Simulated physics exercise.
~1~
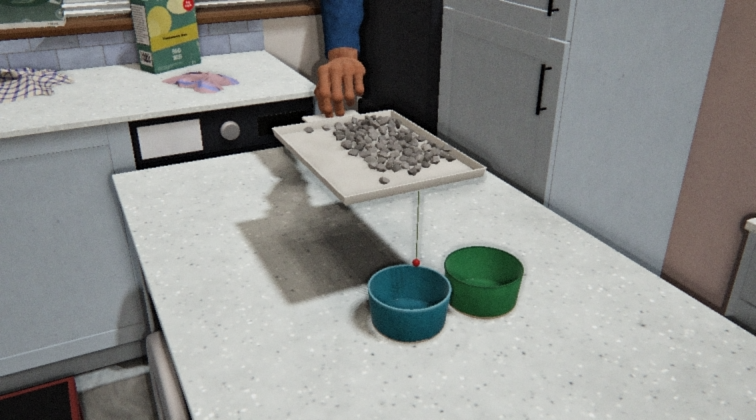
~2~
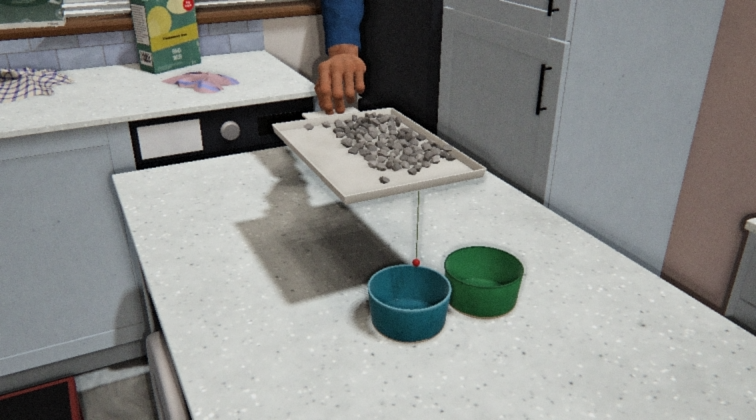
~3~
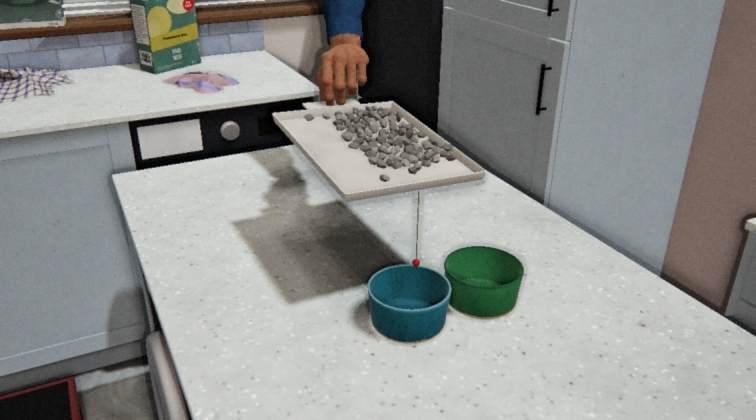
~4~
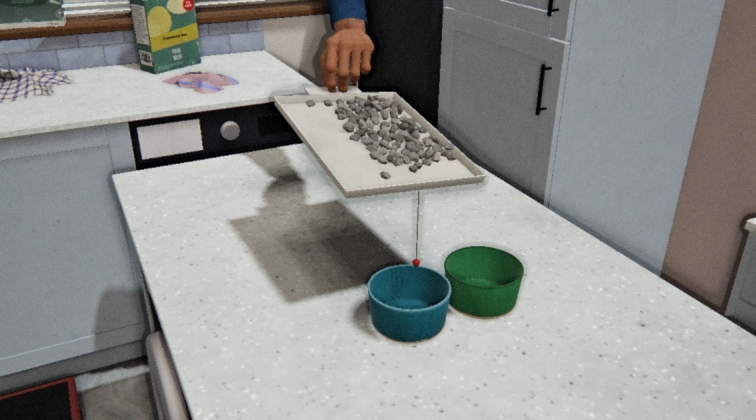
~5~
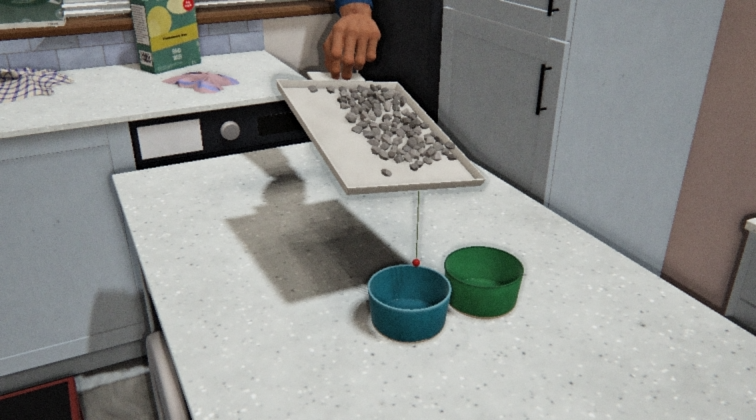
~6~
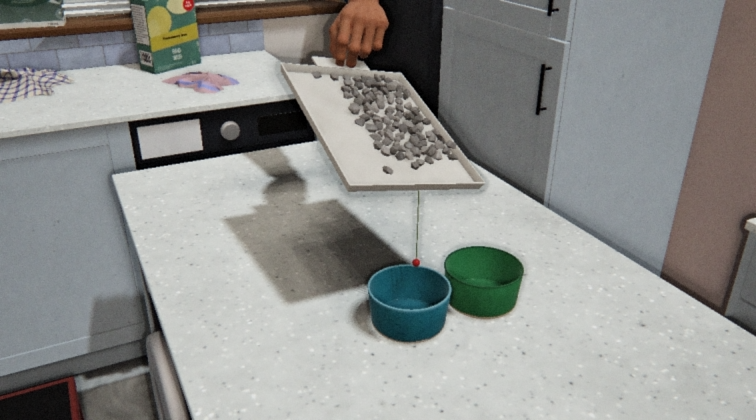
A pale, low-rimmed tray of grey gravel steadily tilts above a speckled white kitchen counter, seen from a fixed, slightly raised viewpoint. A hand in a blue sleeve holds its far end, while a red bead hangs by a thread from its near edge, above a teal dish left of a green one. The hand lifts, the tray's far end rises, and the near edge slants slightly lower at right.
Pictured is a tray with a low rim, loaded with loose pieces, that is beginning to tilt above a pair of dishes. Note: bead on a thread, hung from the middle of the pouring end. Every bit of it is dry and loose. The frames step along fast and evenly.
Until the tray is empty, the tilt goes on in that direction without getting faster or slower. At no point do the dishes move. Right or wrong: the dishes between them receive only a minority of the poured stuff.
Wrong, they get over half.
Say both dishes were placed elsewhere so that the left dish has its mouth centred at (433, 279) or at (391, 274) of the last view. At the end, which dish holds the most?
Right side first, Right side second.
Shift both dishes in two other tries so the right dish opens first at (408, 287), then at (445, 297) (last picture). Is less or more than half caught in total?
At place one a lesser share; at place two a lesser share.
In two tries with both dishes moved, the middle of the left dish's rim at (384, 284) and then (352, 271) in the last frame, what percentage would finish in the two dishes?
70 and 10 %.
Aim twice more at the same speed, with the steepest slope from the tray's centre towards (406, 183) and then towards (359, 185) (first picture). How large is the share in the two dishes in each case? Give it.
First case: 40 %; second case: 20 %.
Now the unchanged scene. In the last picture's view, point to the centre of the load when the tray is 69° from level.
At about (457, 166).
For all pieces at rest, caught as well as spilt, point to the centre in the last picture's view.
I'd mark it at roughly (482, 289).
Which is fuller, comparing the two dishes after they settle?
Noted: Right of the pair.
Soon after the last picture, tray tipped steeply; most on the tray; a stray few in the right dish; a small part in the air.
A little later, tray tipped past a quarter turn; a stray few in the left dish; most in the right dish; a small part outside both; a small part in the air.
Later still, tray tipped past a quarter turn; a stray few in the left dish; most in the right dish; a small part outside both.
At rest, tray tipped past a quarter turn; a stray few in the left dish; most in the right dish; a small part outside both.
